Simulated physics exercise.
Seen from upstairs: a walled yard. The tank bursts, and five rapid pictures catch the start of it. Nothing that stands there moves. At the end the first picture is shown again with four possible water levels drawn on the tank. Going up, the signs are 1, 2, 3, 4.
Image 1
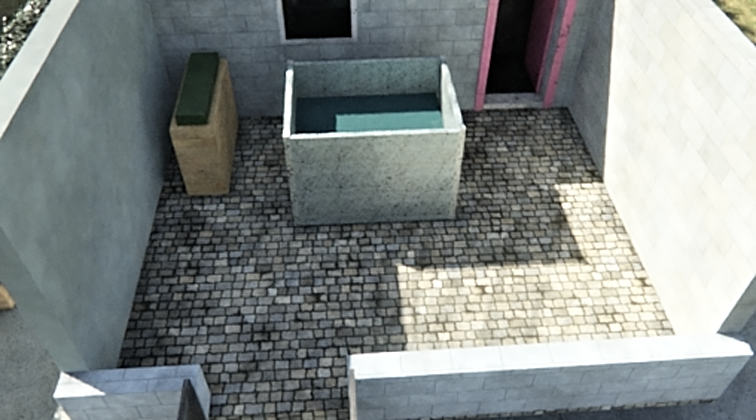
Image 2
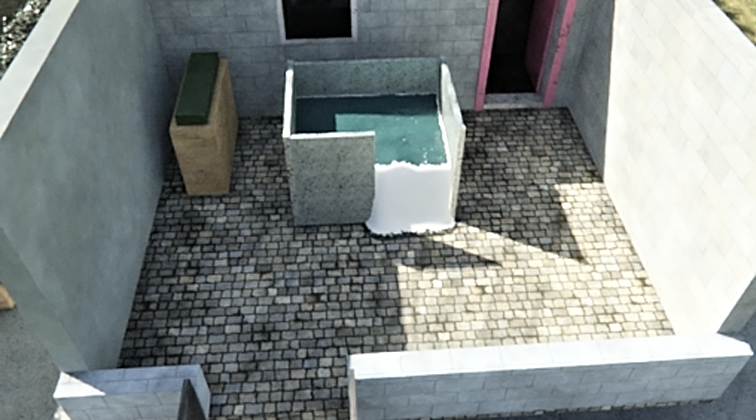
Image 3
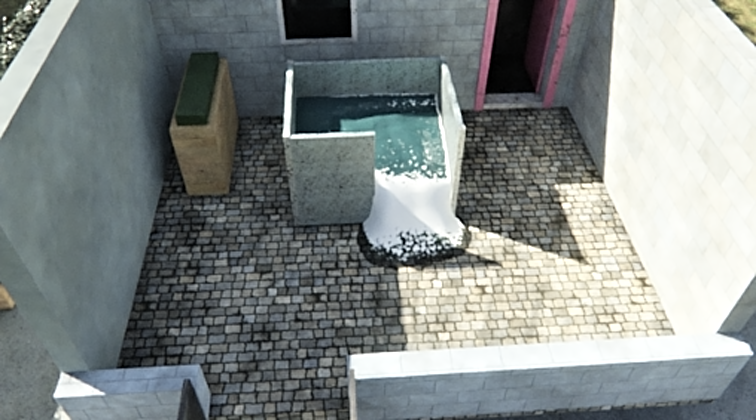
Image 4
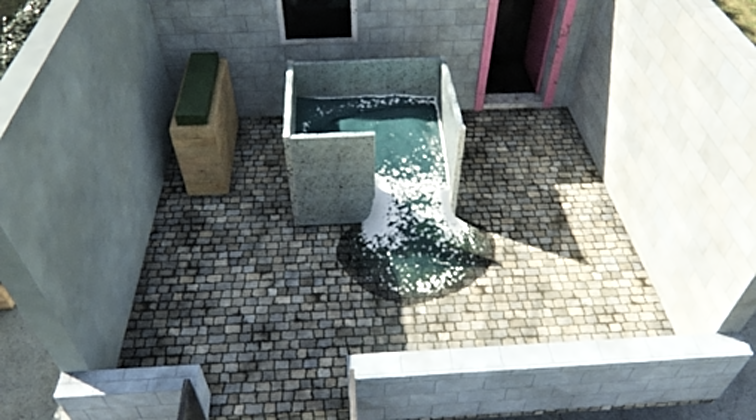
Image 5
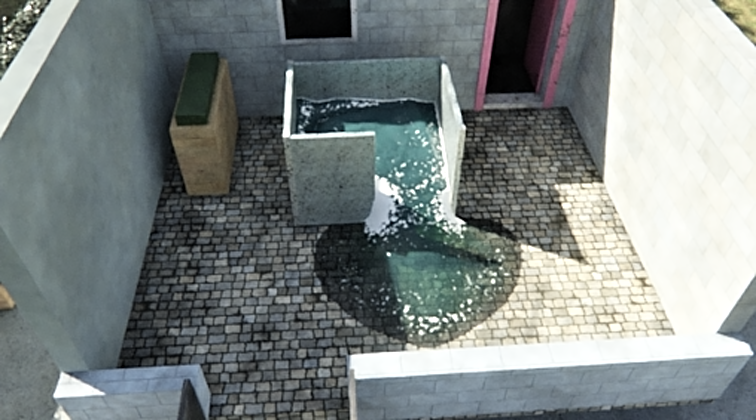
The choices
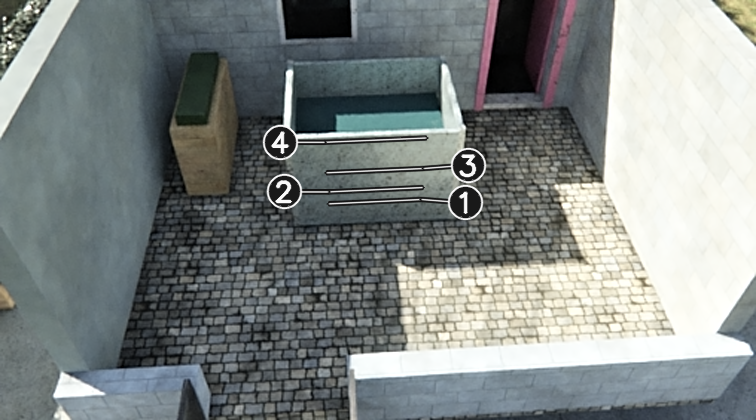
A large stone tank of water sat in a walled, cobbled yard until the right part of its front opened, and water poured out in a white rush, spreading across the paving in a widening pool.
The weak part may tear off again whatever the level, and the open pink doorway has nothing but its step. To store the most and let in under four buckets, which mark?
2 is the one.
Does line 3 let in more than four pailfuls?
Yes, that goes wrong.
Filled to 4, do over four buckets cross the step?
Yes.
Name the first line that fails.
That would be 3.
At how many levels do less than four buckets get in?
Two of the four.
In white, 1 at (375, 201); 2 at (375, 189); 3 at (375, 170); 4 at (375, 140); from the bottom up 1, 2, 3, 4.
With 1, nothing gets over.
With 2, a bucket or two gets in.
With 3, about 10 bucketfuls get in.
With 4, dozens of bucketfuls pour in.
